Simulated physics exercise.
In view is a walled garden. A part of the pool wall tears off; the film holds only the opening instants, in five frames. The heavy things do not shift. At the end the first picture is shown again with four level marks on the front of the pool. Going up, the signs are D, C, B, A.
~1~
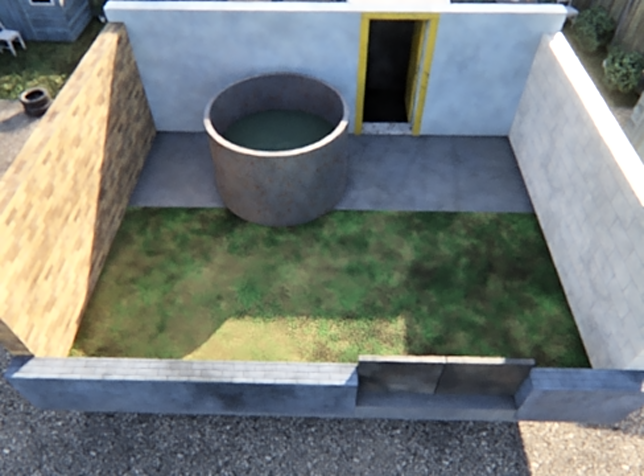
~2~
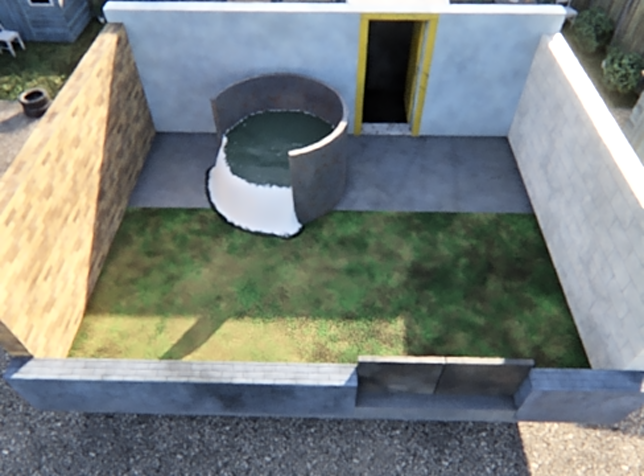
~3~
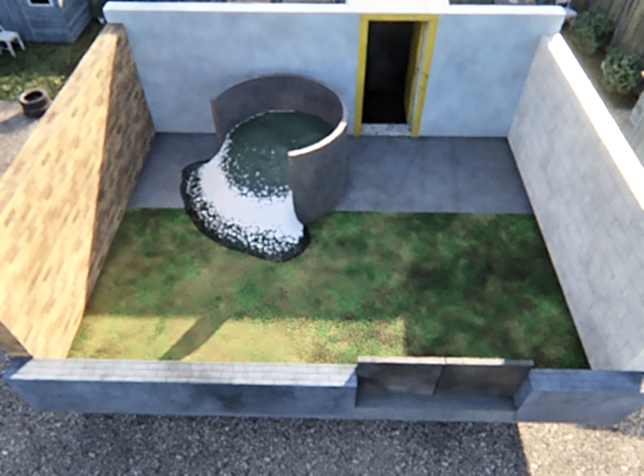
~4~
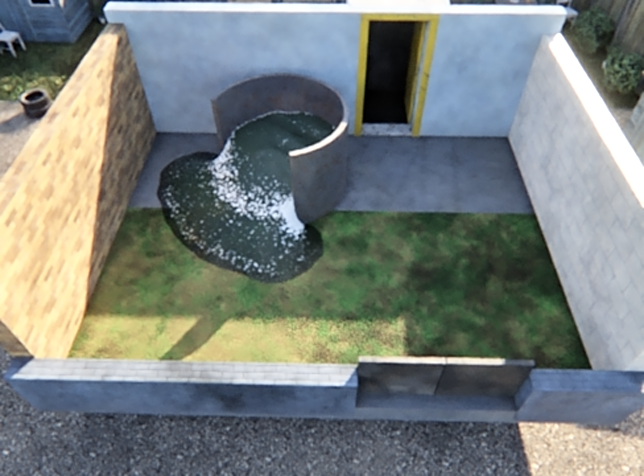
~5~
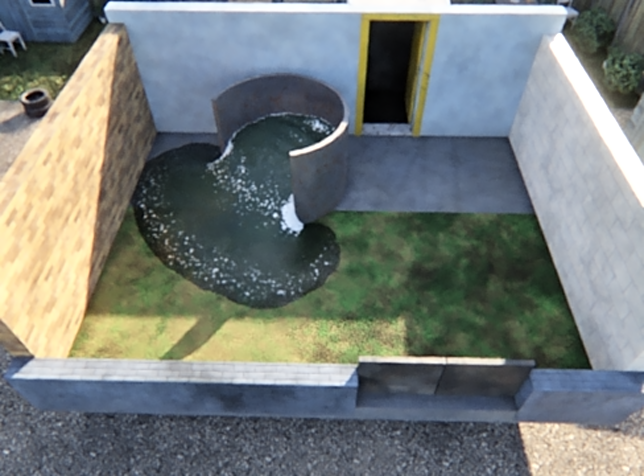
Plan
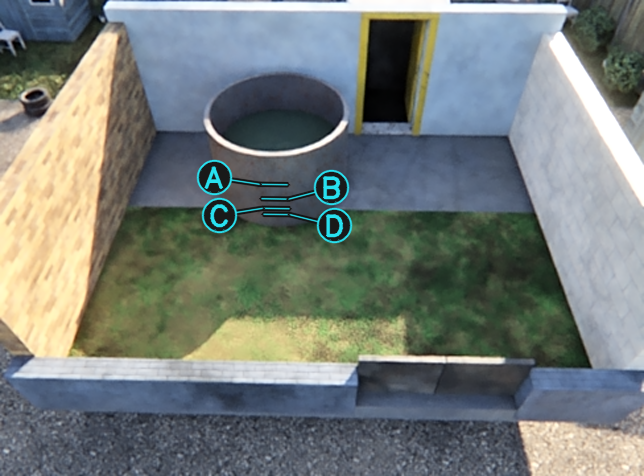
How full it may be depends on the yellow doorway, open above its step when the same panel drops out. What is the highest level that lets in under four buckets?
A will do.
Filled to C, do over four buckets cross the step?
No, not at all.
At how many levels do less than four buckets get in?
All four.
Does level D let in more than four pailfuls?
No.
In cyan, A at (273, 184); B at (275, 198); C at (276, 208); D at (276, 214); from the bottom up D, C, B, A.
Choosing A, a bucket or two gets in.
Choosing B, nothing gets over.
Choosing C, nothing gets over.
Choosing D, nothing gets over.
